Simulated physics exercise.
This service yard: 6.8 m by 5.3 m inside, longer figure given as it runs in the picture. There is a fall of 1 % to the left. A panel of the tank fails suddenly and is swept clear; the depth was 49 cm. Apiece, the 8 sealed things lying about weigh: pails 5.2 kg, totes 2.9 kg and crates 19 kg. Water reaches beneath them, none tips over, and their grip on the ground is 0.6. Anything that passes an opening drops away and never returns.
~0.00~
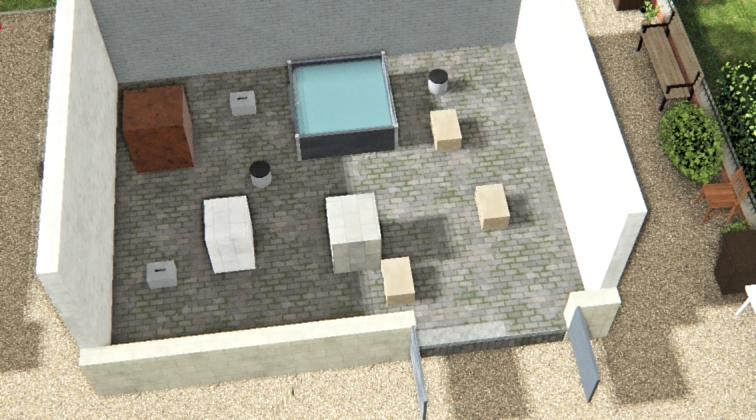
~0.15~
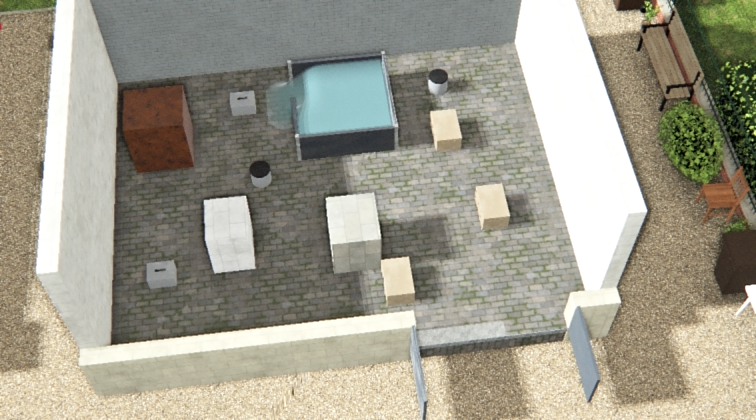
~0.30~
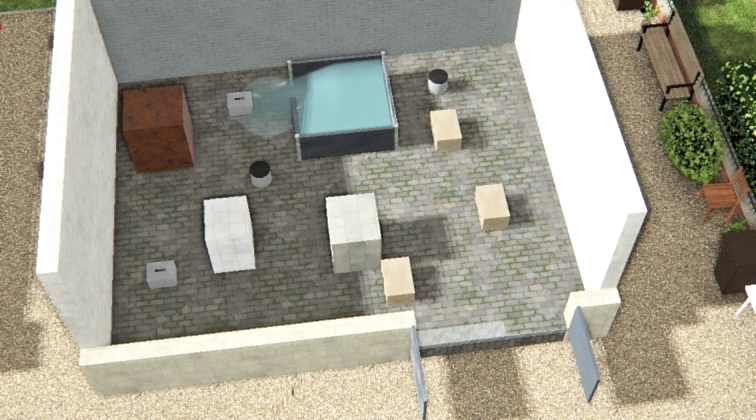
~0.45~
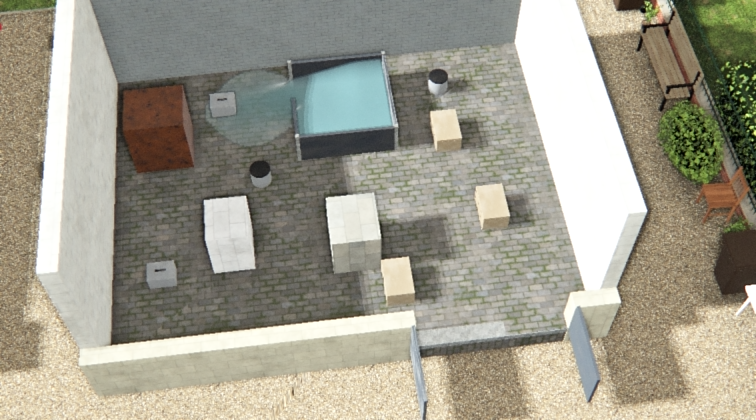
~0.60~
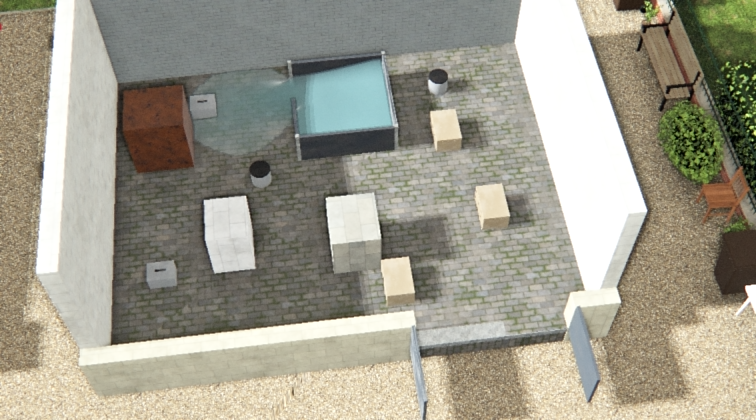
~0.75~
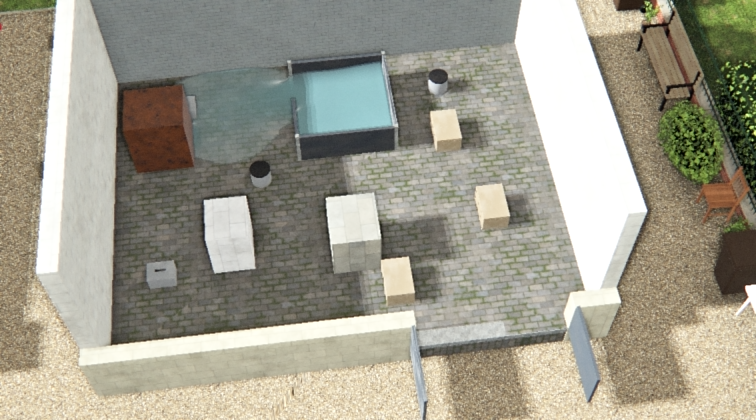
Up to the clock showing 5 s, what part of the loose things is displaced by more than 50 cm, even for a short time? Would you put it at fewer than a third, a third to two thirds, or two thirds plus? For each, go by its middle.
I would say a third to two thirds.
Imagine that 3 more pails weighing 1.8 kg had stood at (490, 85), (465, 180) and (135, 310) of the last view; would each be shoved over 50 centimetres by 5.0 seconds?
So it's stays below, then stays below, then gets above.
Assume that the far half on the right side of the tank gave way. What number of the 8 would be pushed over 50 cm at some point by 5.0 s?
Result: 1.
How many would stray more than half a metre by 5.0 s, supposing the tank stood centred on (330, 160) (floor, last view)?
In that case the number is 2.
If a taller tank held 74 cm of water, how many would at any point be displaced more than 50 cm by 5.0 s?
The count would be 3.
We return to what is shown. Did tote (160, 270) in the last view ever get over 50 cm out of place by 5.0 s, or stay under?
Result: Above the line.
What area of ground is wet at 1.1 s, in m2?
Wet area: Approx. 6.5 m2.
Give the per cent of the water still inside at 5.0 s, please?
I'd say some 100 percent hasn't gone yet.
After 1.1 s 1 of 8 are over 50 cm from their spots; 1 afloat.
After 2.2 s 1 of 8 are over 50 cm from their spots; 2 afloat.
After 3.5 s 2 of 8 are over 50 cm from their spots; 2 afloat.
After 5.0 s 3 of 8 are over 50 cm from their spots, and 3 have been at some point; 3 afloat.
